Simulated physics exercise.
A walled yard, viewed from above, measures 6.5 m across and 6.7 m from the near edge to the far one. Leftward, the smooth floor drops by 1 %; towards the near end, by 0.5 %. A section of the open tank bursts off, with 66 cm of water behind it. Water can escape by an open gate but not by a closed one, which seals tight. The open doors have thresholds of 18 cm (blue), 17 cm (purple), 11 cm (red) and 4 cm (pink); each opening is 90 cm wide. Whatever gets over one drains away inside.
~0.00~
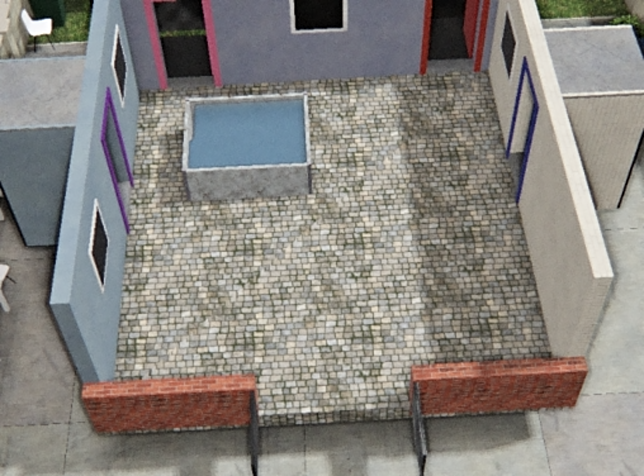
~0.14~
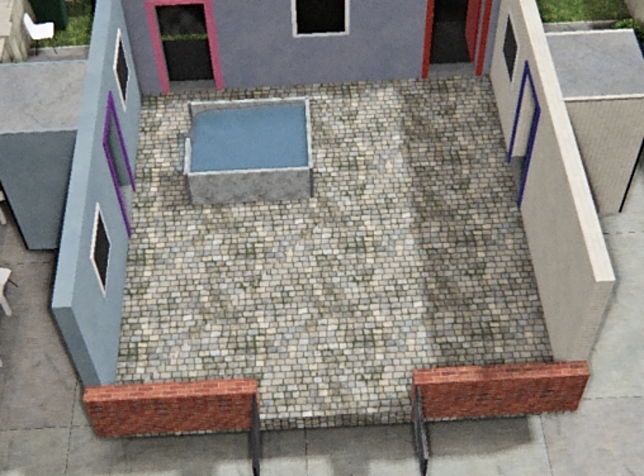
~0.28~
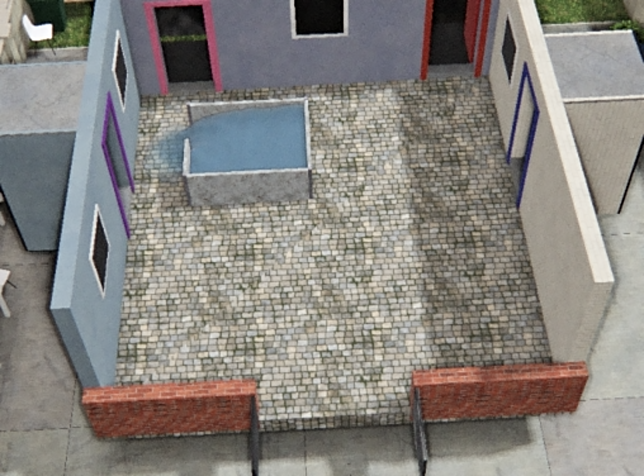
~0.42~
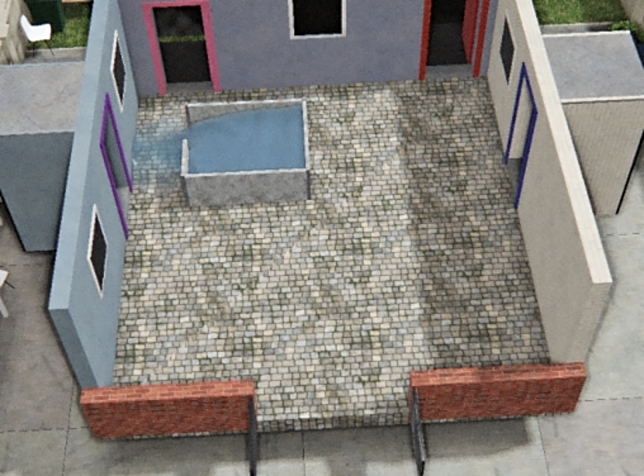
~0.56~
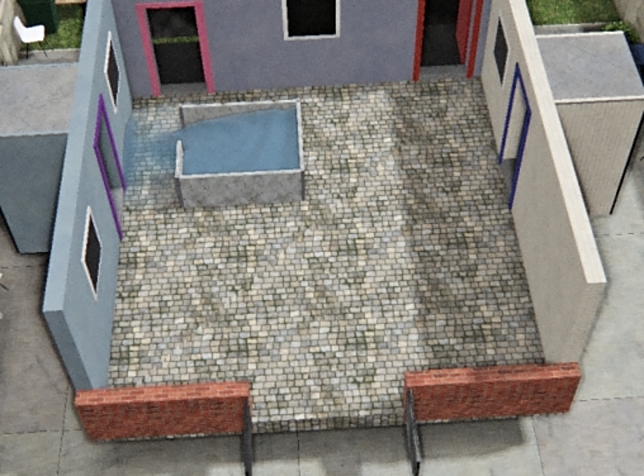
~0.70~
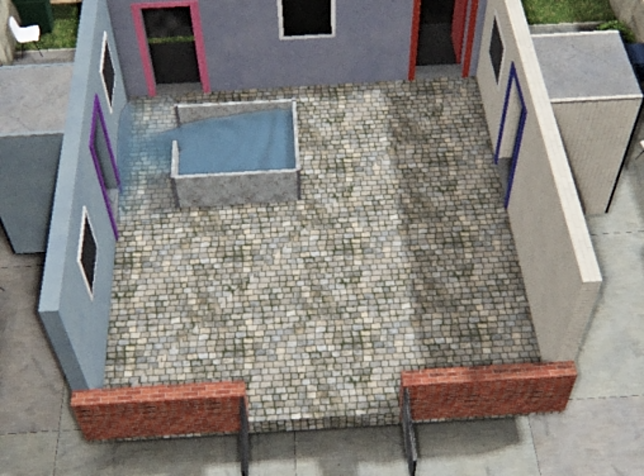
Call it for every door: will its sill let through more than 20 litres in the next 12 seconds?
Blue door - it will not, purple door - it will not, red door - it will not, pink door - it will.
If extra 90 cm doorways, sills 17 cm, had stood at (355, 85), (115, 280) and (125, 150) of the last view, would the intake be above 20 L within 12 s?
In turn: Short of it, short of it, beyond it.
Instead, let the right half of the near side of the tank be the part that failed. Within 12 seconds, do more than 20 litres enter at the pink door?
Relative to that limit, pink ends up on the low side.
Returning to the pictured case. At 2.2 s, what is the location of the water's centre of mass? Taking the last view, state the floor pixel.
Its balance point sits around (199, 167).
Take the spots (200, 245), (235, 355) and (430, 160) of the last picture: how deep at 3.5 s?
2, 2, 0 cm.
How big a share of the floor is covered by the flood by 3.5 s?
Around 45 per cent wet.
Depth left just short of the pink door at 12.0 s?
Depth: Approx. 5.5 cm.
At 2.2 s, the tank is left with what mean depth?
Around 36 cm on average.
After 1.4 s water covers 10 % of the floor and is deepest (58 cm) near (129, 97); blue door not reached, purple door 13 cm at the sill, 0 L in, red door not reached, pink door 12 cm at the sill, 2 L in.
After 2.2 s water covers 25 % of the floor and is deepest (44 cm) near (129, 104); blue door not reached, purple door 13 cm at the sill, 1 L in, red door not reached, pink door 17 cm at the sill, 41 L in.
After 3.5 s water covers 45 % of the floor and is deepest (28 cm) near (125, 154); blue door not reached, purple door 10 cm at the sill, 1 L in, red door not reached, pink door 14 cm at the sill, 124 L in.
After 7.0 s water covers 70 % of the floor and is deepest (15 cm) near (125, 154); blue door 4 cm at the sill, 0 L in, purple door 6 cm at the sill, 1 L in, red door 7 cm at the sill, 0 L in, pink door 9 cm at the sill, 235 L in.
After 12.0 s water covers 95 % of the floor and is deepest (8 cm) near (128, 111); blue door 2 cm at the sill, 0 L in, purple door 3 cm at the sill, 1 L in, red door 3 cm at the sill, 0 L in, pink door 6 cm at the sill, 271 L in.
